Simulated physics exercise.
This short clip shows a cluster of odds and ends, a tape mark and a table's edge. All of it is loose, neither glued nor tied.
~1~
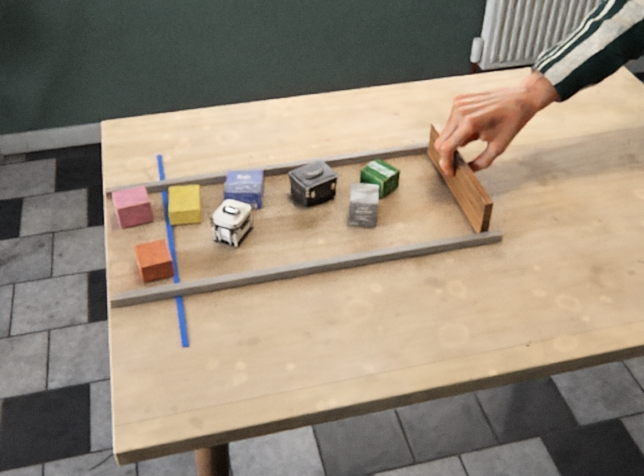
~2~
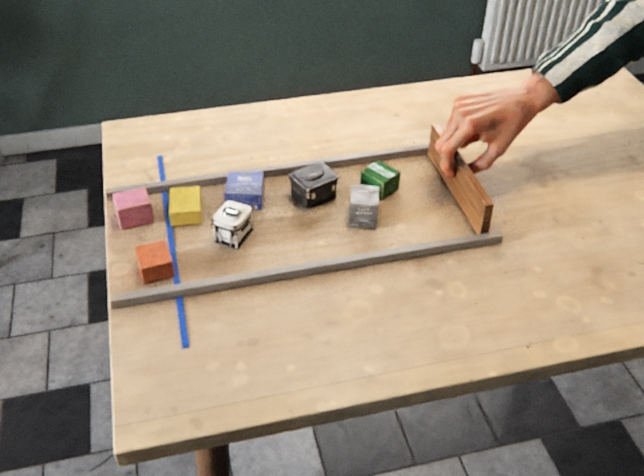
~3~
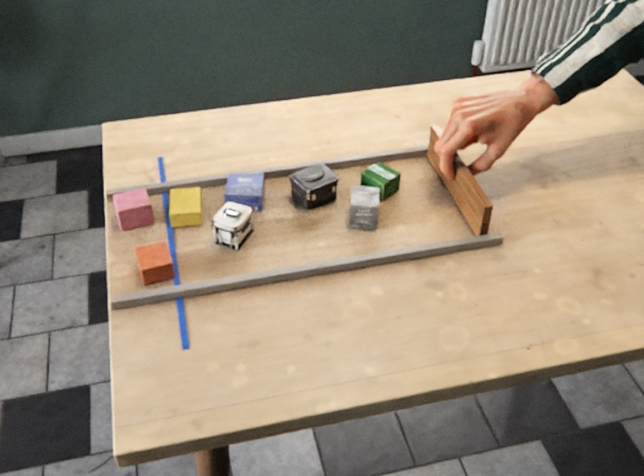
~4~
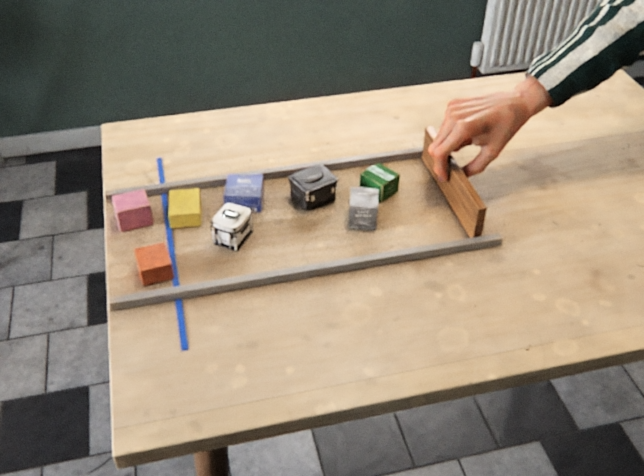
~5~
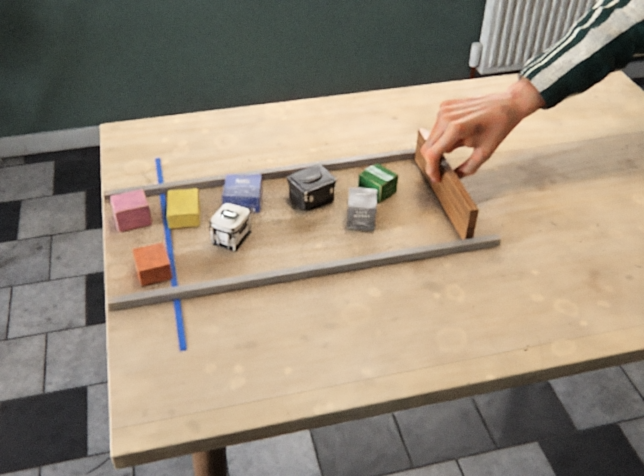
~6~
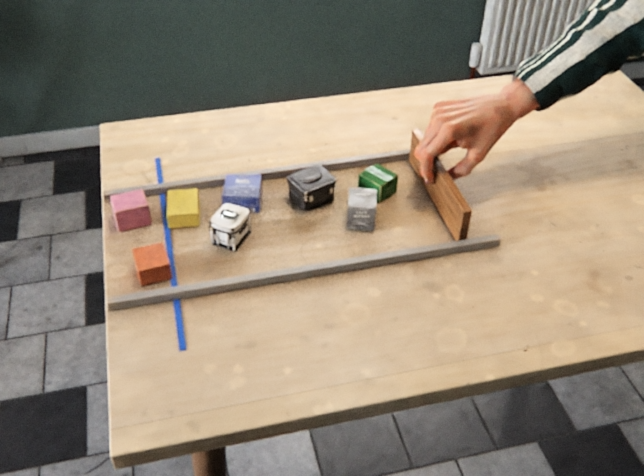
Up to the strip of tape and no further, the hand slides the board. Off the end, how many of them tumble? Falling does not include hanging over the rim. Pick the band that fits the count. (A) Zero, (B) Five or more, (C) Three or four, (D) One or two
Three or four (C).
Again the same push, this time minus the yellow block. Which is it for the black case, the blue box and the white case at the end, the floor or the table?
Result: Black case stays, blue box comes off, white case stays.
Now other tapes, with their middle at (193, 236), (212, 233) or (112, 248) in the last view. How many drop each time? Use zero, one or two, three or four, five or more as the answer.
Tape one gives three to four, tape two gives one or two, and tape three gives five or more.
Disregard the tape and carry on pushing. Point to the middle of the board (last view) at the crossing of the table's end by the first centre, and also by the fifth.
I'd put it close to (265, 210) and later close to (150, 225).
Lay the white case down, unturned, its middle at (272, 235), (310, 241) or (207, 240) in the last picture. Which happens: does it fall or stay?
Results by place: It remains there; it remains there; it remains there.
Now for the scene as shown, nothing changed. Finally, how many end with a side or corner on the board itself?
In total, 2.
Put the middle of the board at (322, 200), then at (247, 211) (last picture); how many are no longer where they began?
By the first moment it's 4, by the second it's 7.
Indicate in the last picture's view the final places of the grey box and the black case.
In order, first (153, 242), then (113, 212).
A little later, none off yet; pink block at rest near (131, 210); orange block at rest near (152, 264); yellow block at rest near (183, 208).
Next, none off yet; pink block tilted a little near (90, 216); orange block at rest near (152, 264); yellow block shifted about its own width near (126, 217).
When it is over, the number that fall off is three or four; down, blue box, yellow block and pink block.
